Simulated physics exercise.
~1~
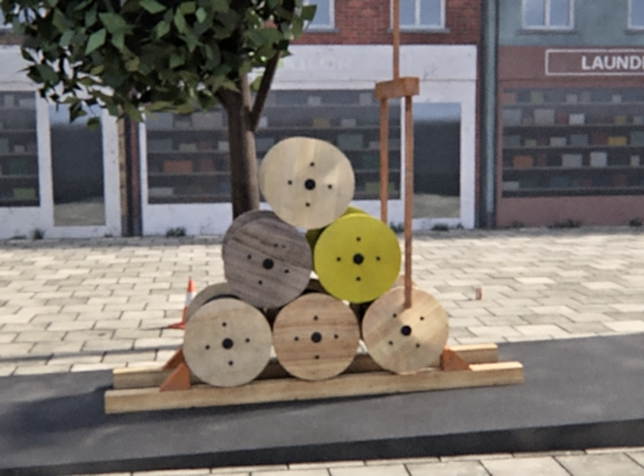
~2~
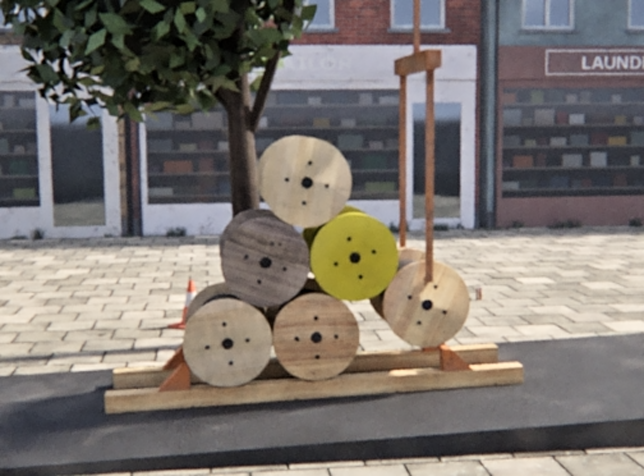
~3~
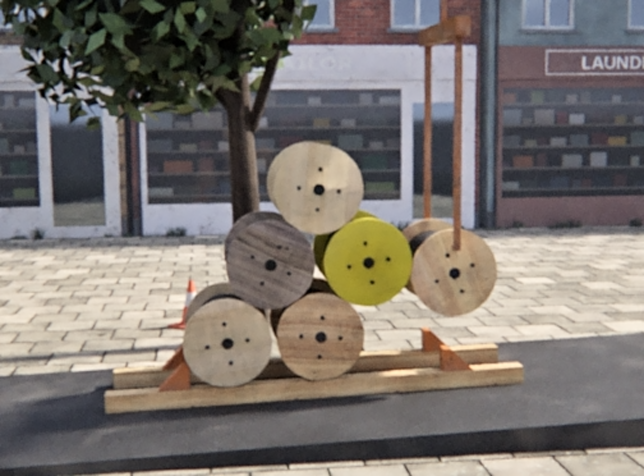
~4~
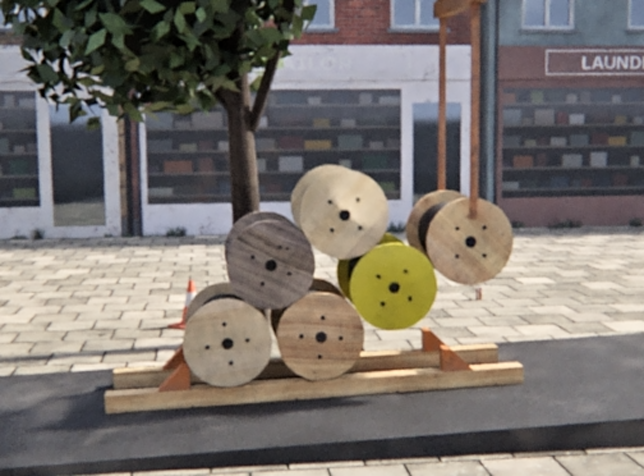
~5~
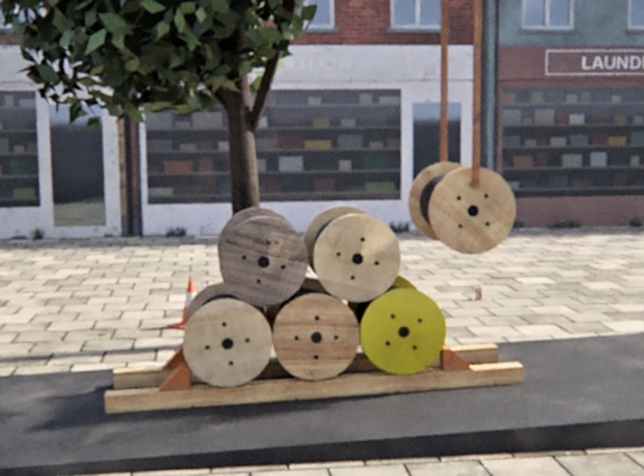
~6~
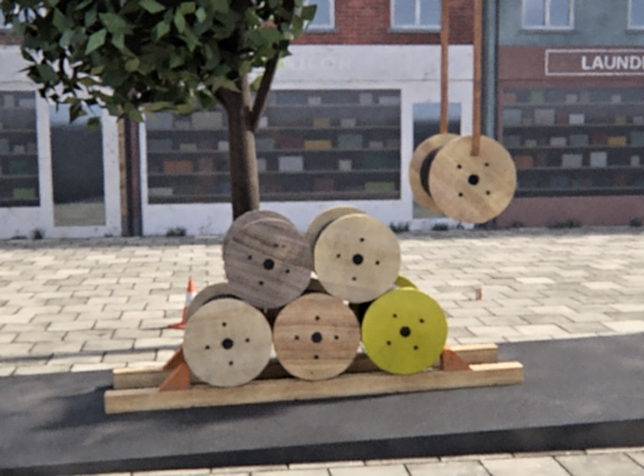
A crane's hooked frame lifts the bottom-right cable reel out of a stacked pyramid and carries it up to the right; the yellow reel rolls down into the vacated place, the top reel drops into the second row, and the lifted reel hangs above.
